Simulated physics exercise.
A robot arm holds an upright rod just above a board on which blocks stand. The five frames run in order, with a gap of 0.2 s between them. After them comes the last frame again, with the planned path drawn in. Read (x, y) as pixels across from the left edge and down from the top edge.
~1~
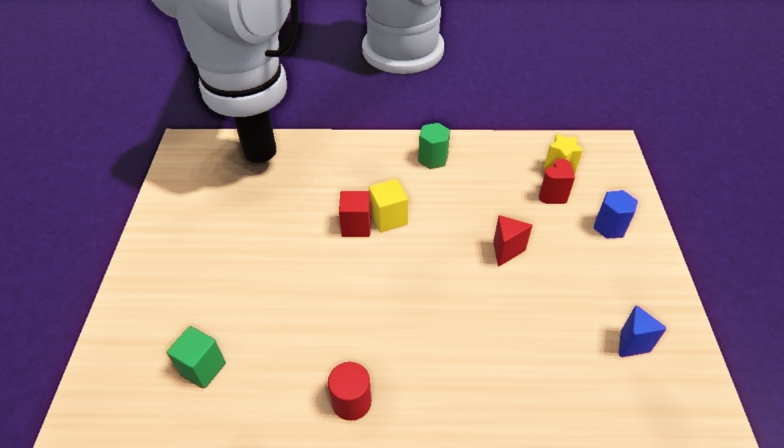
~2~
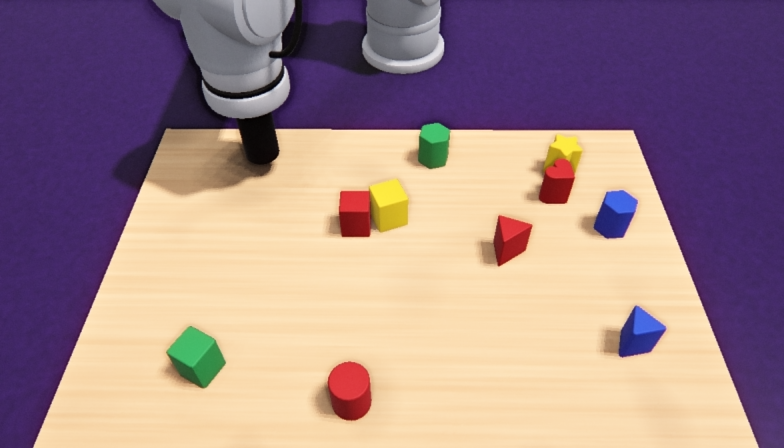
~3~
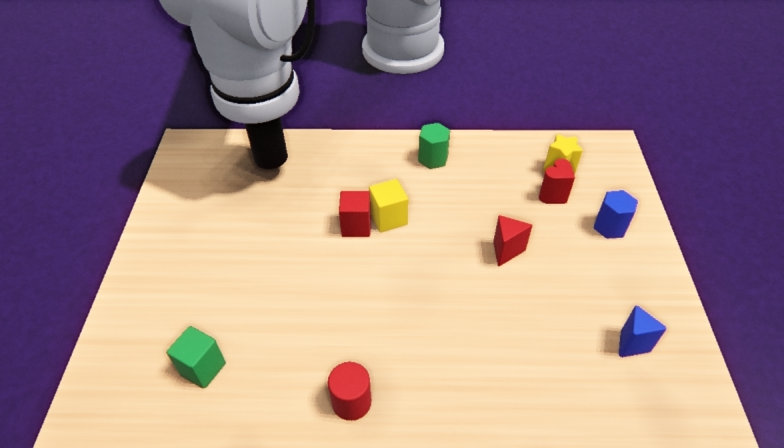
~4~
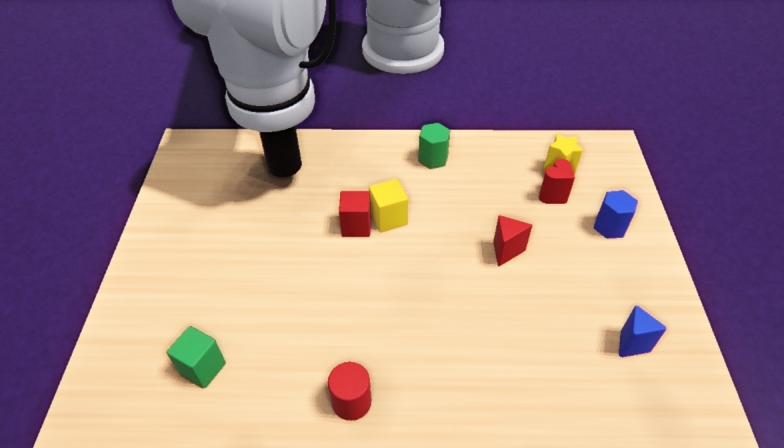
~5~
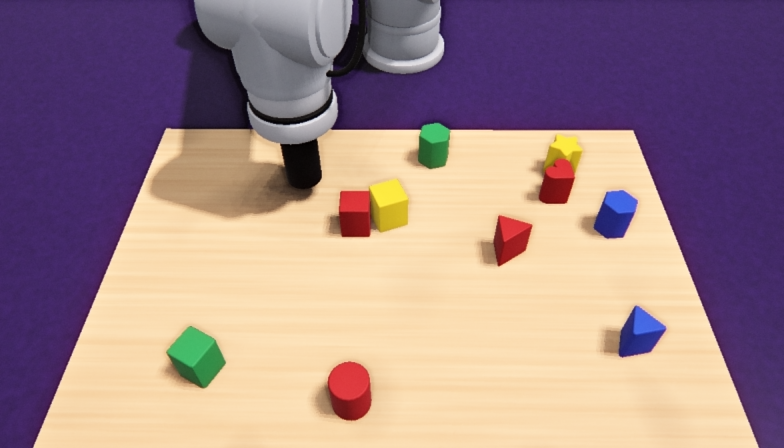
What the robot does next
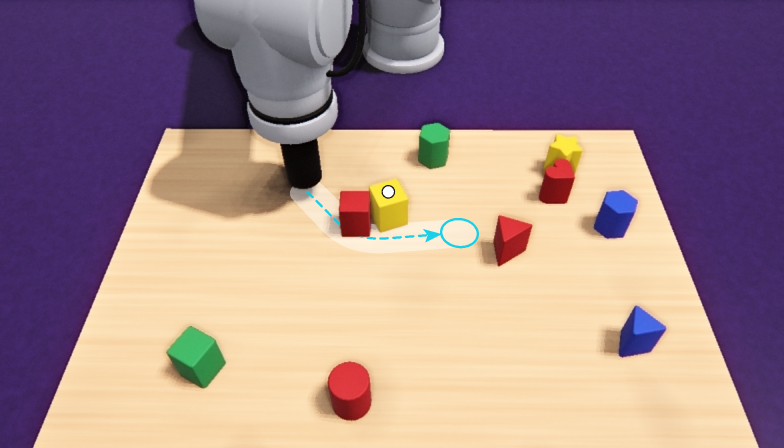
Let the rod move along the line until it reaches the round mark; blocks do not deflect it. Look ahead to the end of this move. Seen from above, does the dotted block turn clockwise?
My answer is no.
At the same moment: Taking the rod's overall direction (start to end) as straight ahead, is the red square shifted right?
Final answer: Yes.
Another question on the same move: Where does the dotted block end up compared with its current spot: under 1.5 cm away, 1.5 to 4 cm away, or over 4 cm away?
The move is medium, 1.5 to 4 cm.
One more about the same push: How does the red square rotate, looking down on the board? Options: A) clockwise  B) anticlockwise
Answer: A.
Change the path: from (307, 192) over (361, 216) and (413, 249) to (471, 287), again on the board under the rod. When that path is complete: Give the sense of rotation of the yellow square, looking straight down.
Twists anticlockwise.
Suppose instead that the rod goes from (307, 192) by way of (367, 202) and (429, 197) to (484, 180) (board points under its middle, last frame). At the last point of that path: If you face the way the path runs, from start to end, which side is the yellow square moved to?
Goes right.
The line goes from (307, 192) by way of (341, 226) and (398, 238) to (459, 233); the dot is on the yellow square.
What follows on the original path. One third of the way, rod (340, 212); red square (374, 213); yellow square (398, 193), turned 15° anticlockwise.
Two thirds of the way, rod (399, 223); red square (421, 233), turned 45° clockwise; yellow square (413, 187), turned 60° anticlockwise.
At the end, rod (461, 218); red square (432, 236), turned 85° clockwise; yellow square (419, 184), turned 75° anticlockwise; red triangular block unmoved.
